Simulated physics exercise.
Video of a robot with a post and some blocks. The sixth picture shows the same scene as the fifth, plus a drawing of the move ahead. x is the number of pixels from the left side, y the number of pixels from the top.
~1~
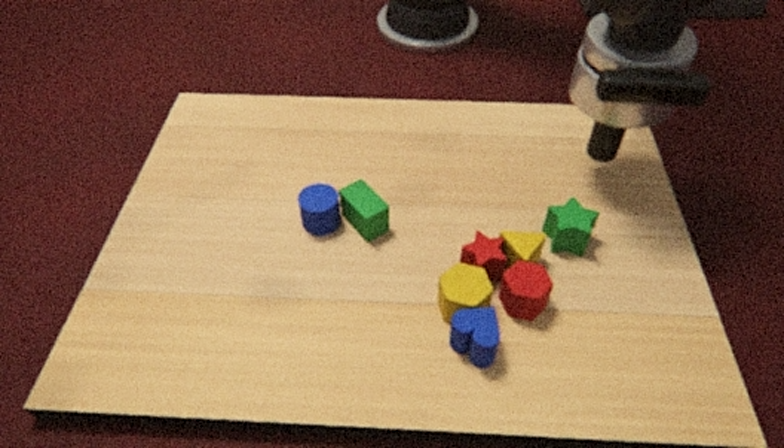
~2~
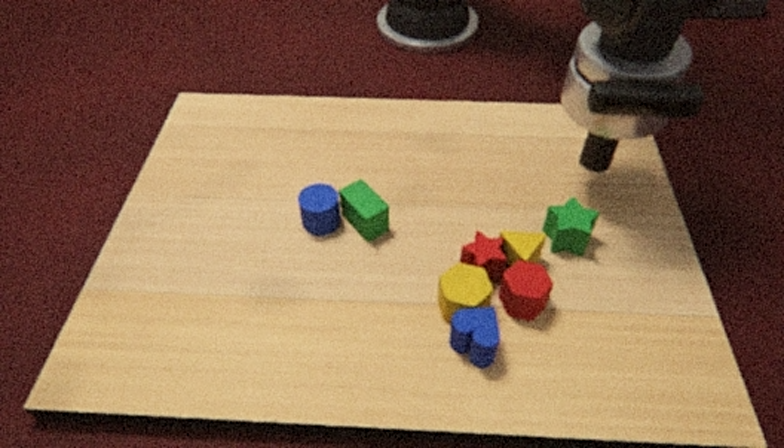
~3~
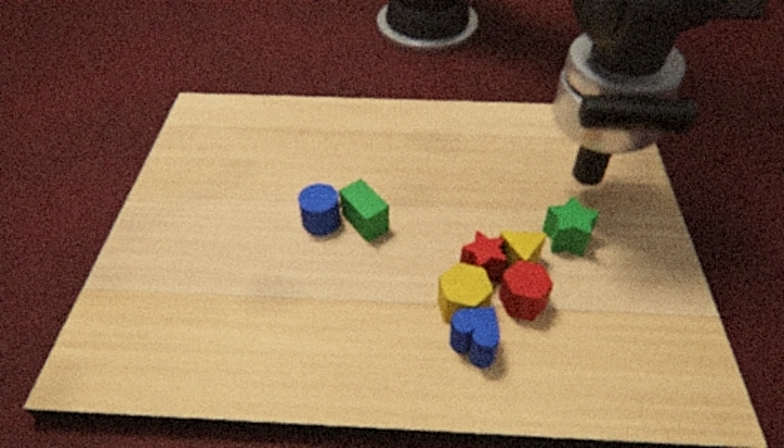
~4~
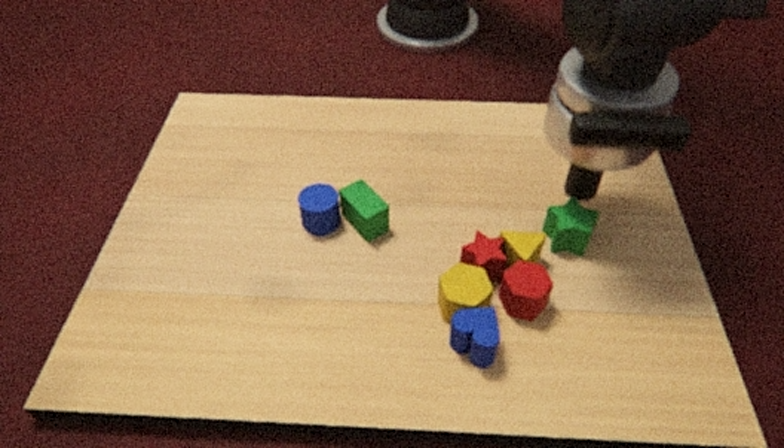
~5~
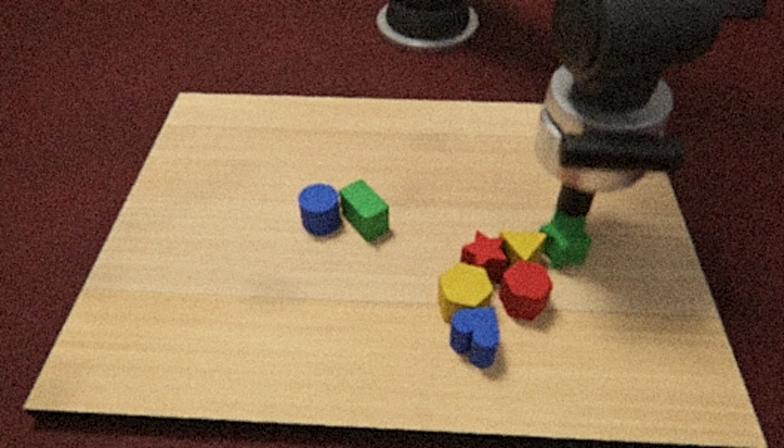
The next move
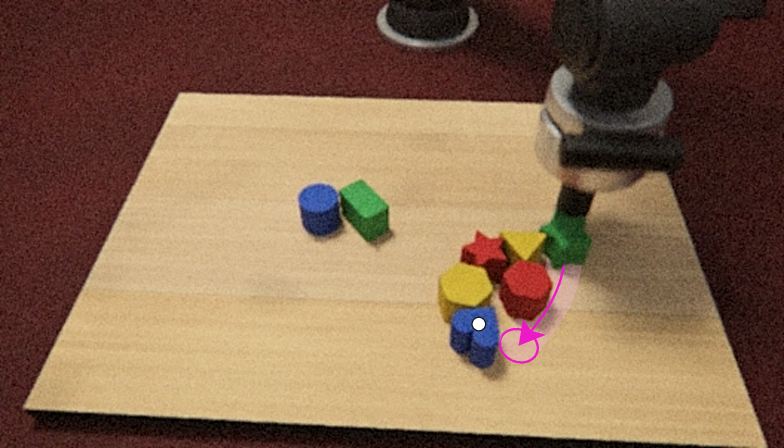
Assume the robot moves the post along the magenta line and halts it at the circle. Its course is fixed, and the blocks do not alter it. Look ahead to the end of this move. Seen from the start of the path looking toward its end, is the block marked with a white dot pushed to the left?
Final answer: No.
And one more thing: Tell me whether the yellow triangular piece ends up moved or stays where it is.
Somewhere new.
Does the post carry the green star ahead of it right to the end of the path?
Final answer: No.
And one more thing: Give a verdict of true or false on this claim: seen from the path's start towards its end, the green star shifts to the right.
The statement is incorrect.
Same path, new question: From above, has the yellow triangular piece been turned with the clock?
Yes, that is what happens.
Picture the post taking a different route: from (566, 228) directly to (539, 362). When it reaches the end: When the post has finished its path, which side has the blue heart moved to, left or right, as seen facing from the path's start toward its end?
Right side.
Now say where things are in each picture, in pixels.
Post's lower end at (601, 154); blue heart at (479, 324); yellow triangular piece at (524, 241); red hexagon at (529, 279); green star at (574, 215), in the first picture.
Post at (594, 164); blocks still, in the second picture.
Post at (587, 176); blocks still, in the third picture.
Post at (579, 192); blocks still, in the fourth picture.
Post at (572, 210); blue heart at (479, 324); yellow triangular piece at (524, 241); red hexagon at (529, 279); green star at (568, 228), in the fifth picture.
Drawn move, from (566, 228) through (564, 267) and (548, 307) to (519, 345); the dot is on the blue heart.
The first path, step by step. One third of the way, post at (570, 250); yellow triangular piece at (521, 260), turned 80° clockwise; red hexagon at (519, 293), turned 15° anticlockwise; green star at (566, 271).
Two thirds of the way, post at (554, 290); blue heart at (472, 326); yellow triangular piece at (521, 262), turned 90° clockwise; red hexagon at (511, 308), turned 20° clockwise; green star at (563, 317), turned 20° anticlockwise.
At the end, post at (524, 329); blue heart at (438, 335), turned 20° anticlockwise; yellow triangular piece at (521, 263), turned 95° clockwise; red hexagon at (480, 326), turned 50° clockwise; green star at (557, 351), turned 60° anticlockwise.
